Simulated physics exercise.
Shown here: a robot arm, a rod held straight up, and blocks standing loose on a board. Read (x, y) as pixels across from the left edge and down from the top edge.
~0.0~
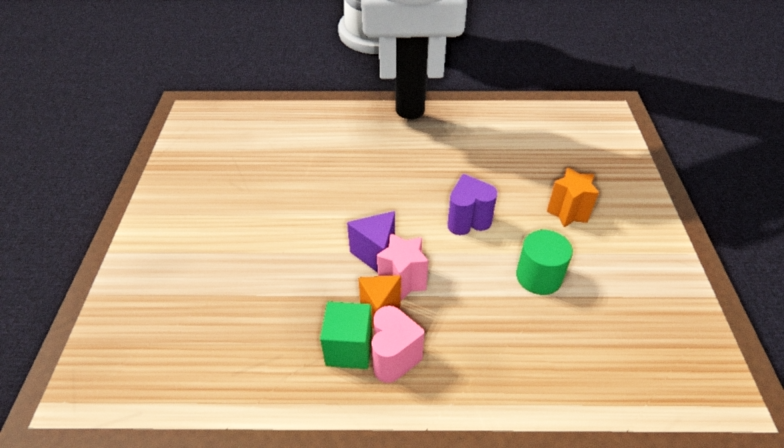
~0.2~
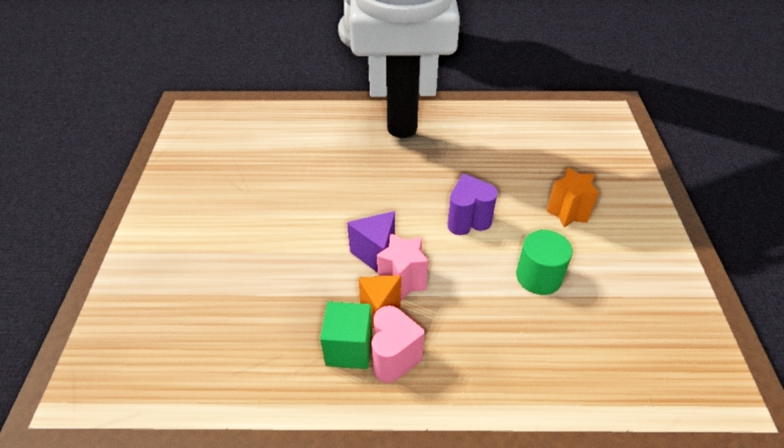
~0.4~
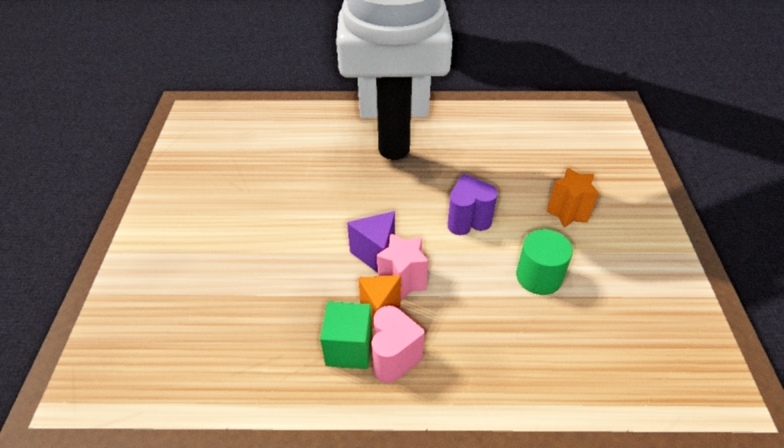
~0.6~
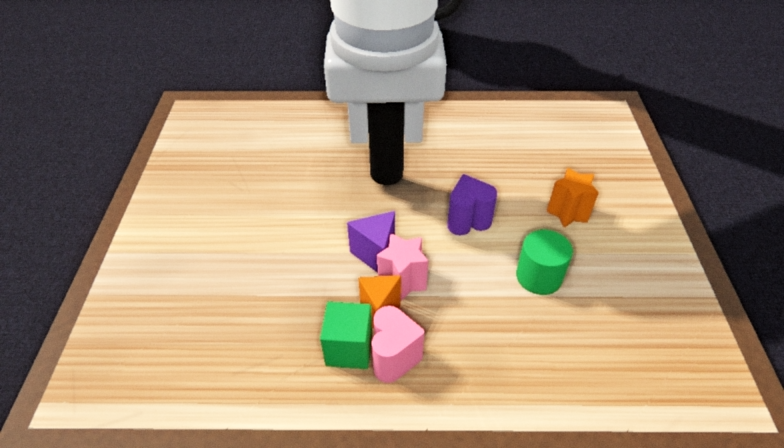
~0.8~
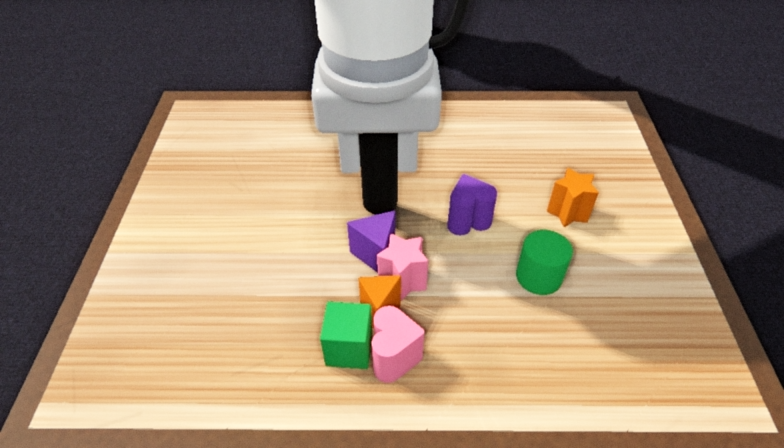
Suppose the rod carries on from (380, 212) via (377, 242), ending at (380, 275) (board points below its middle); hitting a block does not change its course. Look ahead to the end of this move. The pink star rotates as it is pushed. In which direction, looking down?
My answer: Anticlockwise.
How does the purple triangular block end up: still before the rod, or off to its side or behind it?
My prediction: In front.
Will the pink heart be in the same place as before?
In short: No.
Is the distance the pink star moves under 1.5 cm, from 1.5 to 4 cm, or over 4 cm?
Answer: 1.5 to 4 cm.
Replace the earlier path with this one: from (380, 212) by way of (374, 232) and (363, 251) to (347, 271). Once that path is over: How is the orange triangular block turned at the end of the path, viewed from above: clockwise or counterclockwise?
My prediction: CW.
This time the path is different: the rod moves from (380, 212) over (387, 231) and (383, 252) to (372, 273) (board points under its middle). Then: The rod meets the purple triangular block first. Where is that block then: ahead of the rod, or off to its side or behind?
I'd say it is still being pushed.
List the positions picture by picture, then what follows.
Rod tip (410, 111); block tops, green square (346, 321); purple triangular block (375, 226); orange triangular block (379, 286); pink heart (394, 330); pink star (404, 251), in the first picture.
Rod (402, 129); blocks unchanged, in the second picture.
Rod (394, 150); blocks unchanged, in the third picture.
Rod (387, 174); blocks unchanged, in the fourth picture.
Rod (380, 203); green square (346, 321); purple triangular block (375, 226); orange triangular block (379, 286); pink heart (394, 330); pink star (404, 251), in the fifth picture.
The first path, step by step. Halfway along, rod (377, 233); purple triangular block (372, 239), turned 15° clockwise.
At the end, rod (380, 266); green square (343, 328), turned 20° clockwise; purple triangular block (368, 273), turned 40° clockwise; orange triangular block (371, 304), turned 35° anticlockwise; pink heart (404, 343); pink star (418, 267), turned 25° anticlockwise.
